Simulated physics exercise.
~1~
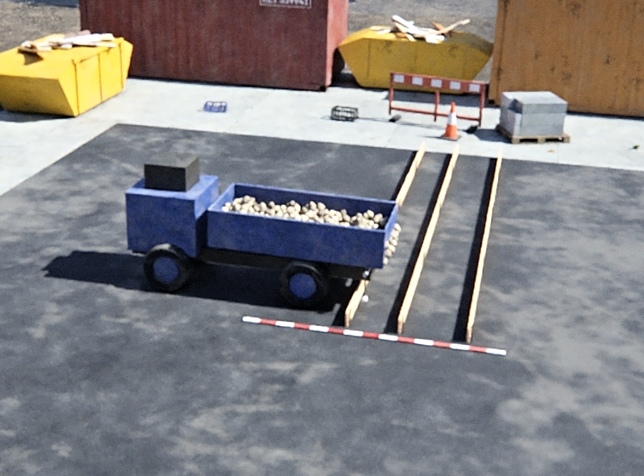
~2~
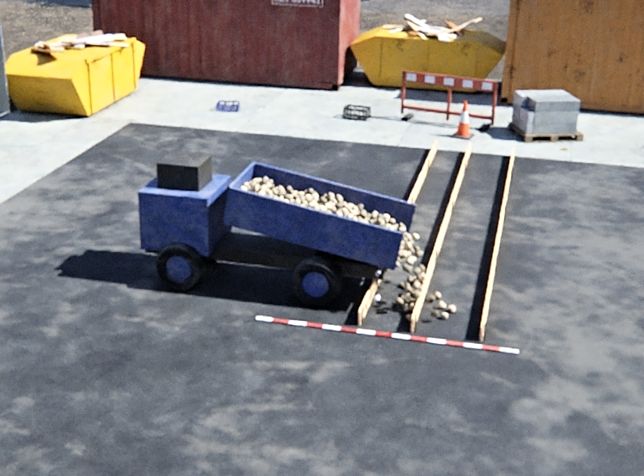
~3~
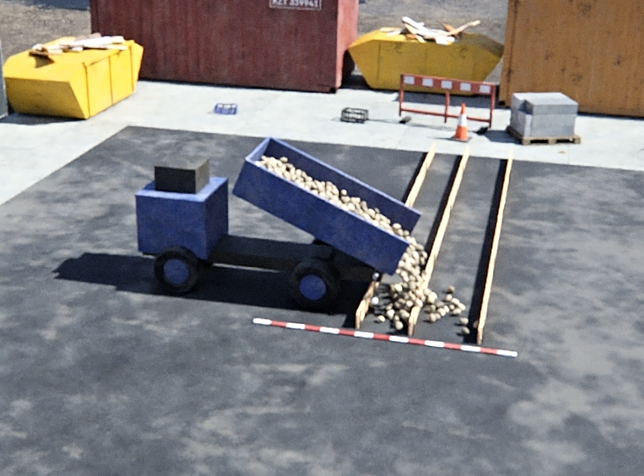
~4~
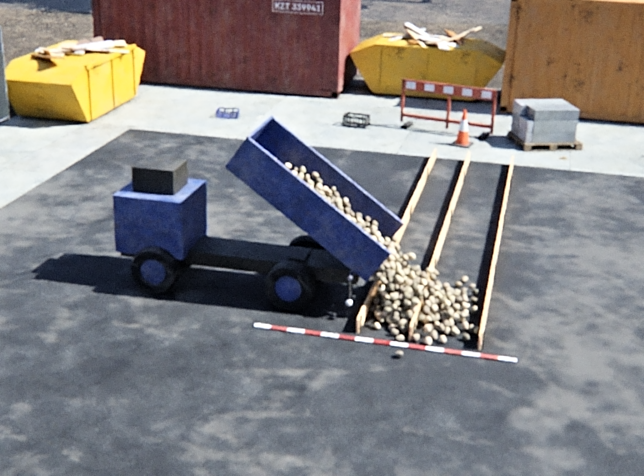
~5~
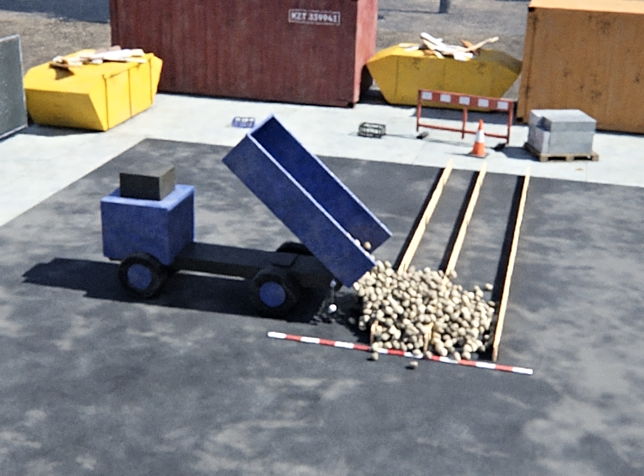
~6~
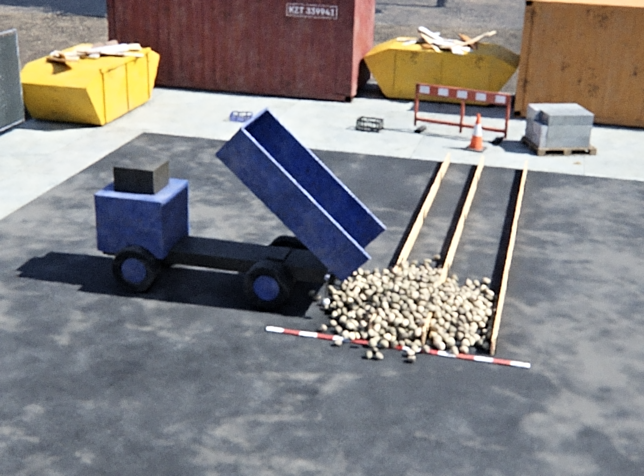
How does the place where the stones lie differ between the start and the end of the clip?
At the start the stones are loaded in the blue truck's level bed. At the end they lie in a spread heap on the ground, to the right of the truck and among the wooden boards.
